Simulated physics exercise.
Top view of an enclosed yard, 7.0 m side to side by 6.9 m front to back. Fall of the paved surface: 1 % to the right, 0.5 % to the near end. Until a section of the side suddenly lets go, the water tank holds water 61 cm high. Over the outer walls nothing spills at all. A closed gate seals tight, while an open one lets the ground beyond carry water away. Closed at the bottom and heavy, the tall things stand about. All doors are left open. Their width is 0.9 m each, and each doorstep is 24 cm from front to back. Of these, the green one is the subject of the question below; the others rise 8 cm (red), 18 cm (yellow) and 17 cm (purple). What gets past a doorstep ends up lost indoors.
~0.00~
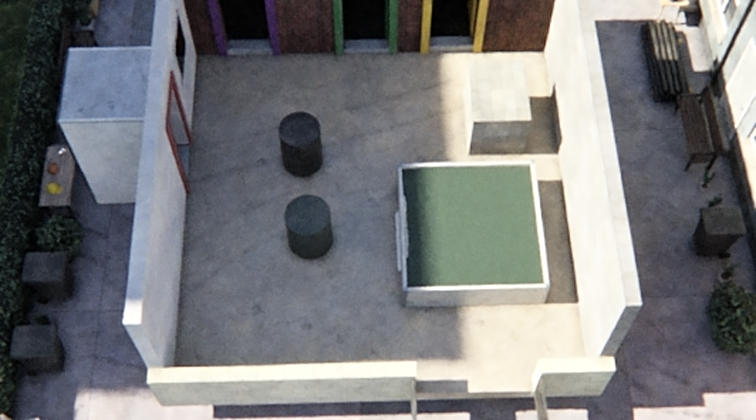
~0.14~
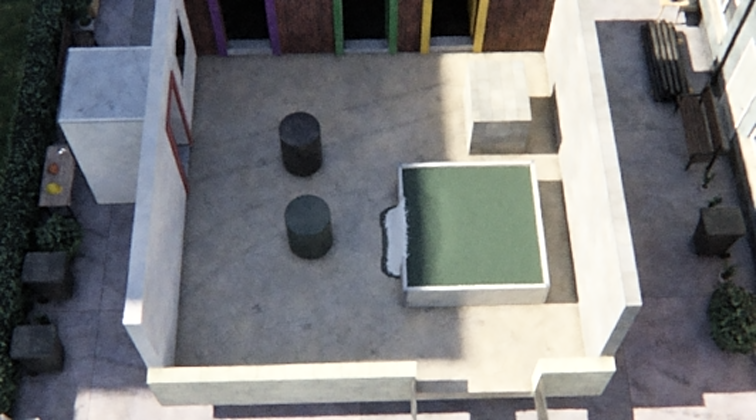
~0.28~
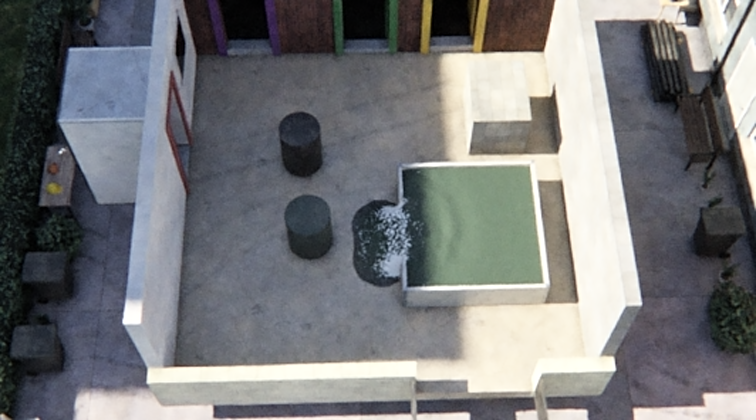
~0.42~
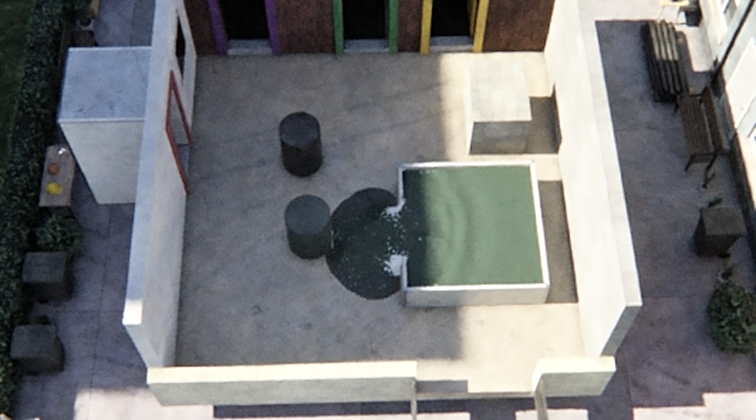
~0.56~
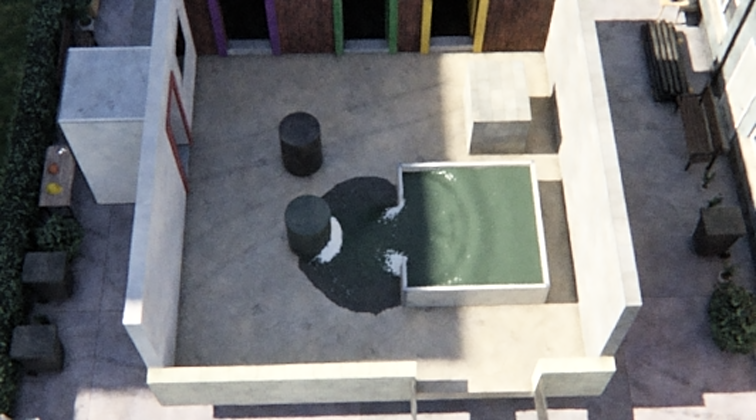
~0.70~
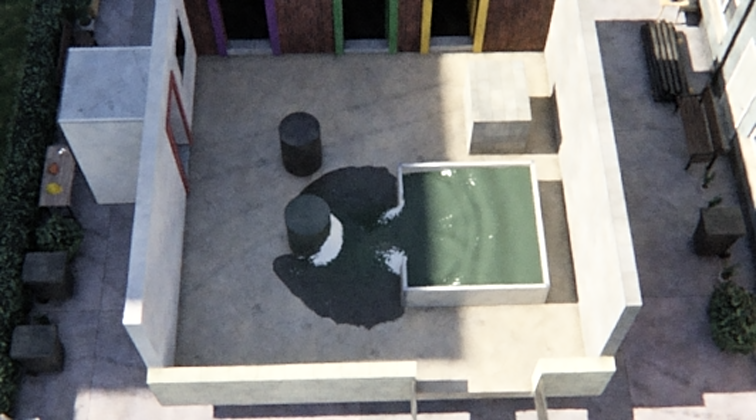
Water poured out through a gap in the left side of a green-filled tank, spread across the paved yard in a dark, widening patch, and foamed around the nearer of two dark round posts.
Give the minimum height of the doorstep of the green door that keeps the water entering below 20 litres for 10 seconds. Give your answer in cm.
Minimum height: About 7 cm.
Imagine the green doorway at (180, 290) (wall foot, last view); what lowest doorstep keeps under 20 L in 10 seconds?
Roughly 11.5 cm.
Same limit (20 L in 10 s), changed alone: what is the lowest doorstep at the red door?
About 12.0 cm at red.
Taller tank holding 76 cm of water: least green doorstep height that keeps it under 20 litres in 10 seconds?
You'd need a step of close to 9.5 cm.
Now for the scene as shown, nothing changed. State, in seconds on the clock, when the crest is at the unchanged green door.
I'd say near 3.4 seconds.
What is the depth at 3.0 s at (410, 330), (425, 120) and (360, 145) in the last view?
Going through the spots in order gives 0, 0 and 3 centimetres.
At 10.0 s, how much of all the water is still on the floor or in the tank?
Some 96 %.
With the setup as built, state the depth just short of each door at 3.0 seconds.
In cm - red: 15, green: 10, yellow: 0, purple: 0.
After 1.4 s water covers 20 % of the floor, deepest (41 cm) near (334, 238); it has not reached the green door.
After 3.0 s water covers 50 % of the floor, deepest (30 cm) near (206, 384); 10 cm at the green door, 0 litres in over its 12 cm doorstep.
After 10.0 s water covers 95 % of the floor, deepest (14 cm) near (540, 74); 7 cm at the green door, 0 litres in over its 12 cm doorstep.
At the green door as built, the water arrived by 2.7 s and peaked near 11 cm at 3.4 s.
With a doorstep of 6.5 cm, 27 litres would have come in within the 10 s; with 9 cm, 5 litres. So under 20 litres takes about 7 cm.
